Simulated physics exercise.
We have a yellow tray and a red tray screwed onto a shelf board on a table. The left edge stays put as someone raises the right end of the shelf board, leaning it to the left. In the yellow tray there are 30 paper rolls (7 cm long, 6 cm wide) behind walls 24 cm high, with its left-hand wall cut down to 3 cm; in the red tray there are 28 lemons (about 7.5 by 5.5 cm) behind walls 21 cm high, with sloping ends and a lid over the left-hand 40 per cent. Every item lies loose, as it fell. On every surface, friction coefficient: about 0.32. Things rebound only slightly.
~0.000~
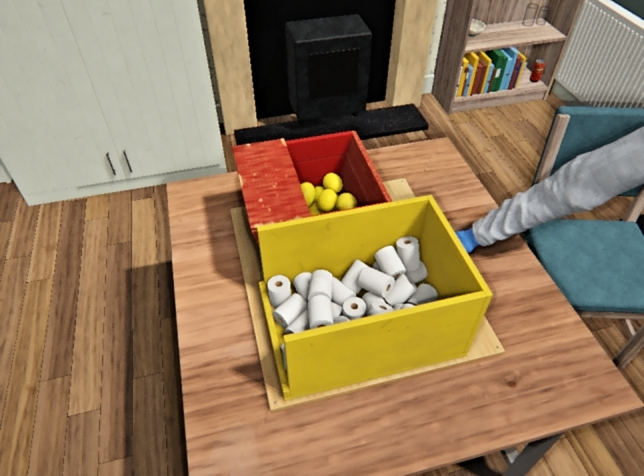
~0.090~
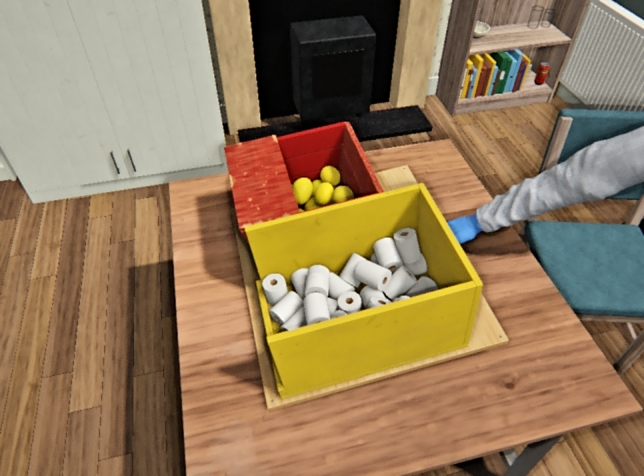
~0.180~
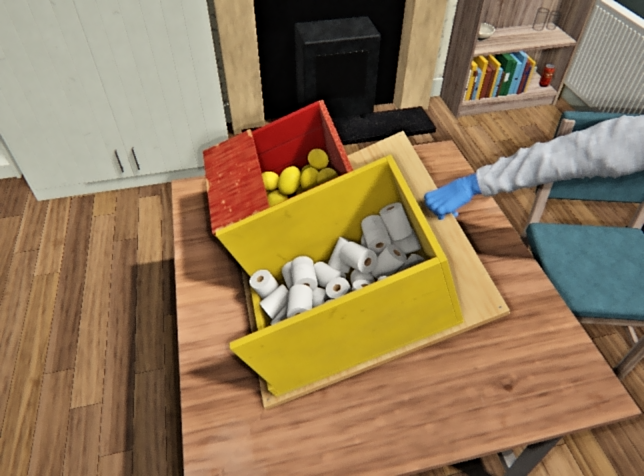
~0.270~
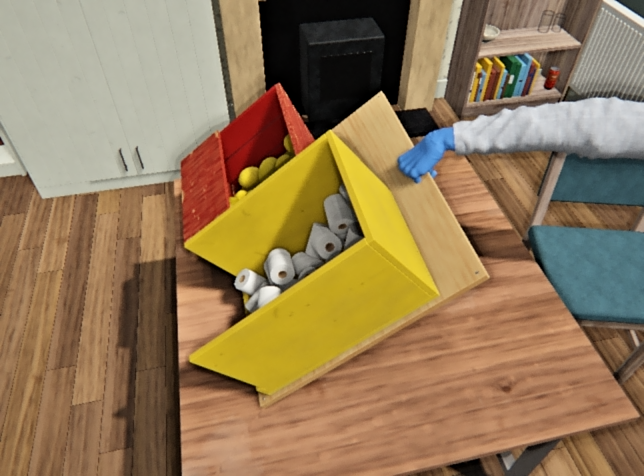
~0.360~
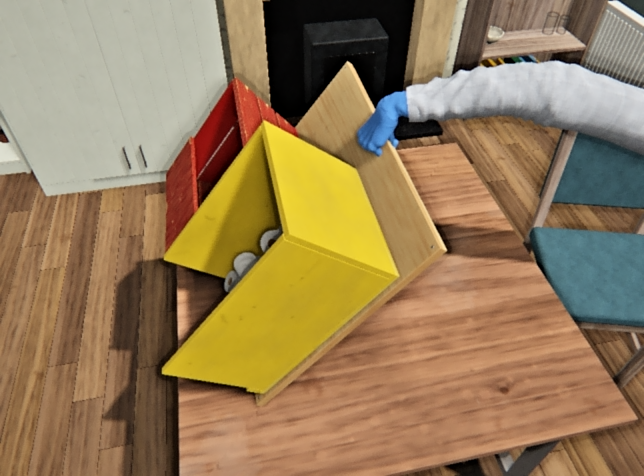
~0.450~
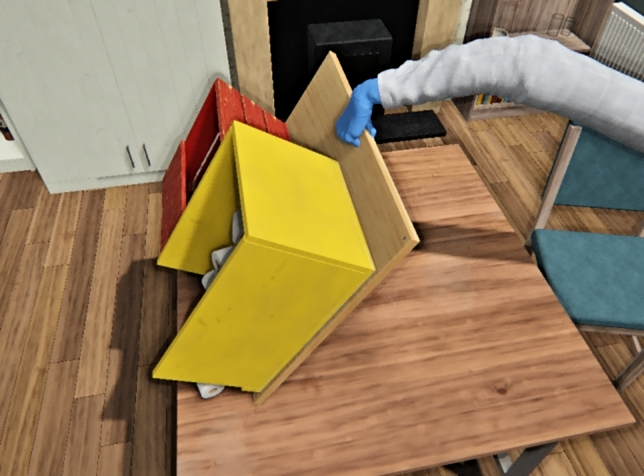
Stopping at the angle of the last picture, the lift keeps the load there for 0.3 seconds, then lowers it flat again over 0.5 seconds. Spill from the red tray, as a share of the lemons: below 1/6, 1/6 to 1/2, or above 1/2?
It ends up missing less than one sixth.
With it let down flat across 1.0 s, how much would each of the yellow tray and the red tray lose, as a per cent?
Then the yellow tray sheds 60 %, while the red tray sheds 0 %.
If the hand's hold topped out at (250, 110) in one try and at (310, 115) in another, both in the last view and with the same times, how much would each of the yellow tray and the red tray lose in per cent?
First try, then second: The yellow tray sheds 100 then 90 per cent, and the red tray sheds 10 then 0 per cent.
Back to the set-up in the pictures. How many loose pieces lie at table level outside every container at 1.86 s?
Some 6 pieces.
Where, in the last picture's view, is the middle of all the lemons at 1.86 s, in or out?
Centred roughly at (299, 224).
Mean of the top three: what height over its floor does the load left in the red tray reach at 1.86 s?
About 17 cm.
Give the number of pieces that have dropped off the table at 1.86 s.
Roughly 12.
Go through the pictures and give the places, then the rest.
In the first picture (each is followed by its nearest rim corner in this view, unless another is named; the camera moves round a little), red tray (by its farthest rim corner), (352, 132); yellow tray, (284, 339); 0° from level; none out.
In the second picture, red tray, (345, 123); yellow tray, (267, 340); 6° from level.
In the third picture, yellow tray, (230, 346); 20° from level.
In the fourth picture, yellow tray, (189, 359); 38° from level.
In the fifth picture, yellow tray, (162, 371); 52° from level.
In the sixth picture, yellow tray, (152, 375); 58° from level; 2 out, the lowest roll at (208, 377).
After 0.67 s, tilt 58°; yellow tray 22 in, 8 out and red tray 28 in, 0 out.
After 0.96 s, tilt 36°; yellow tray 15 in, 15 out and red tray 28 in, 0 out.
After 1.35 s, tilt 0°; yellow tray 12 in, 18 out and red tray 28 in, 0 out.
When it is over (at 1.86 s), yellow tray 12 in, 18 out and red tray 28 in, 0 out. Asked share, 0 of 28, 0 per cent.
